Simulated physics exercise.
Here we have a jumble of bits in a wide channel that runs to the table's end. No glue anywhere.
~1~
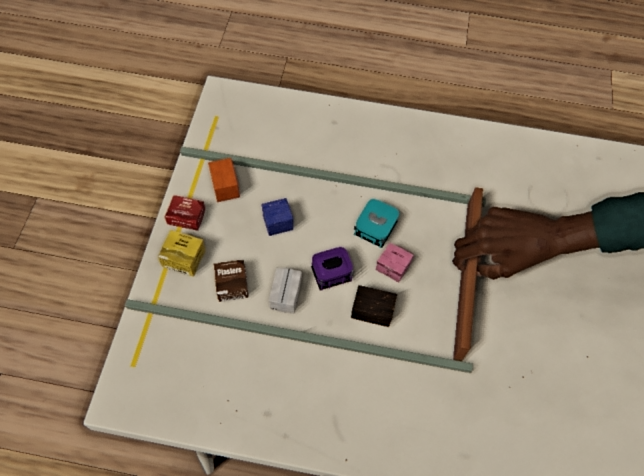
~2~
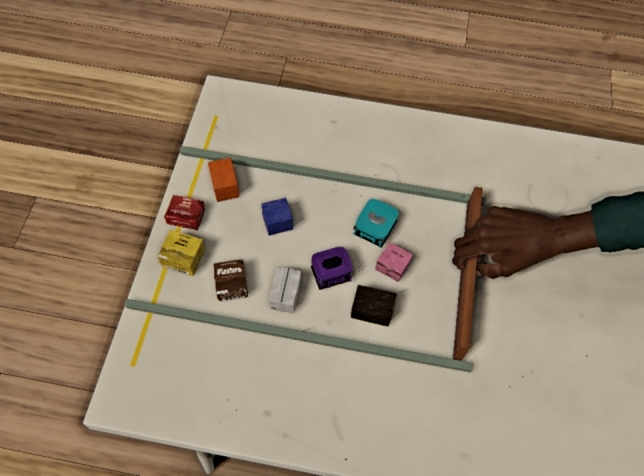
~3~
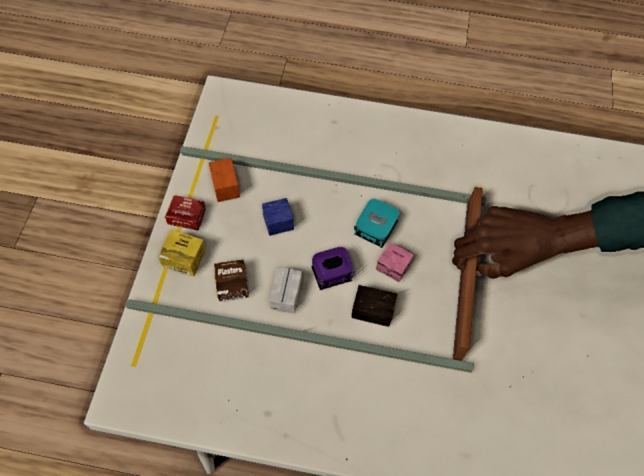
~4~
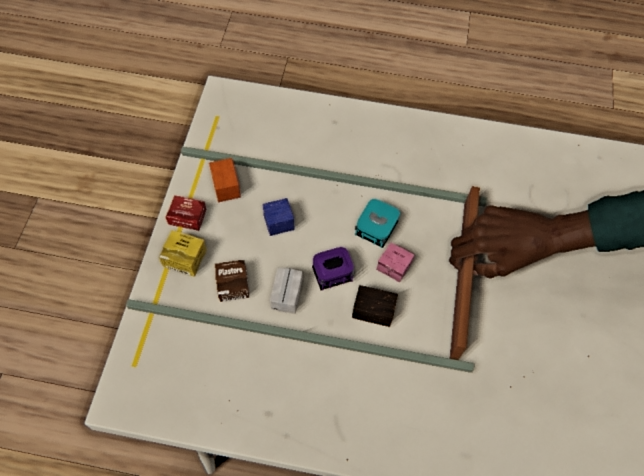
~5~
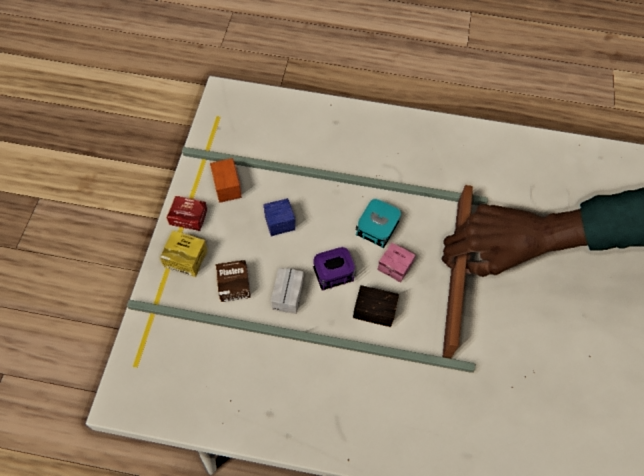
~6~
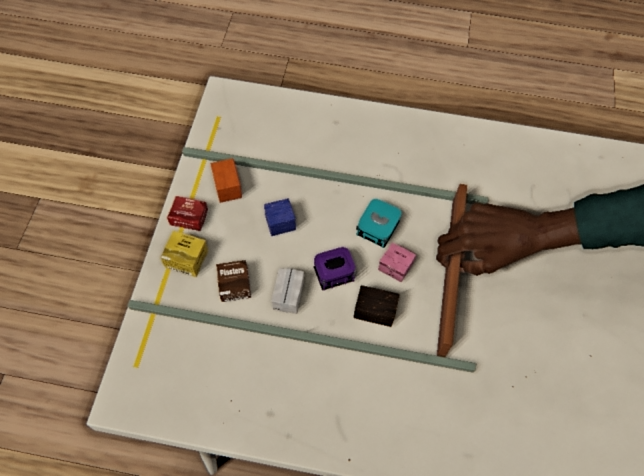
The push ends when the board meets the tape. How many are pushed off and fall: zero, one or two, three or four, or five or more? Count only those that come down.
Here the number that fall off is five or more.
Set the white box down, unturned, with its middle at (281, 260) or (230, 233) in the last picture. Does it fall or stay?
In that order, it is lost; falls.
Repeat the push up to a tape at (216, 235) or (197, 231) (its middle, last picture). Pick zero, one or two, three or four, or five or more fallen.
The falls would be 3 or 4; at least five.
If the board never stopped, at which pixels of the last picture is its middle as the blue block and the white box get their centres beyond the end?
Its middle is around (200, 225) and around (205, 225).
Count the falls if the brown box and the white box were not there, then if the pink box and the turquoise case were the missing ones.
Fallen: 4, and 4 in the other try.
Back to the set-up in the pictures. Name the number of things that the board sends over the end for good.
In all, 6 of them.
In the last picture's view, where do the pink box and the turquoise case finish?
The pink box at (168, 219), the turquoise case at (174, 192).
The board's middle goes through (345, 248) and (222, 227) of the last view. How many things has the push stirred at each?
5 and 10.
Soon after, none off yet; red box at rest near (188, 213); yellow box at rest near (185, 254); orange block at rest near (226, 181).
Then, none off yet; red box at rest near (188, 213); yellow box moving near (178, 250); orange block at rest near (226, 181).
Further on, one off so far; red box tipped a little near (151, 206); yellow box falling near (137, 276); orange block moved about its own width near (197, 169).
At rest, the number that fall off is five or more; fallen, purple case, white box, blue block, brown box, yellow box and red box.
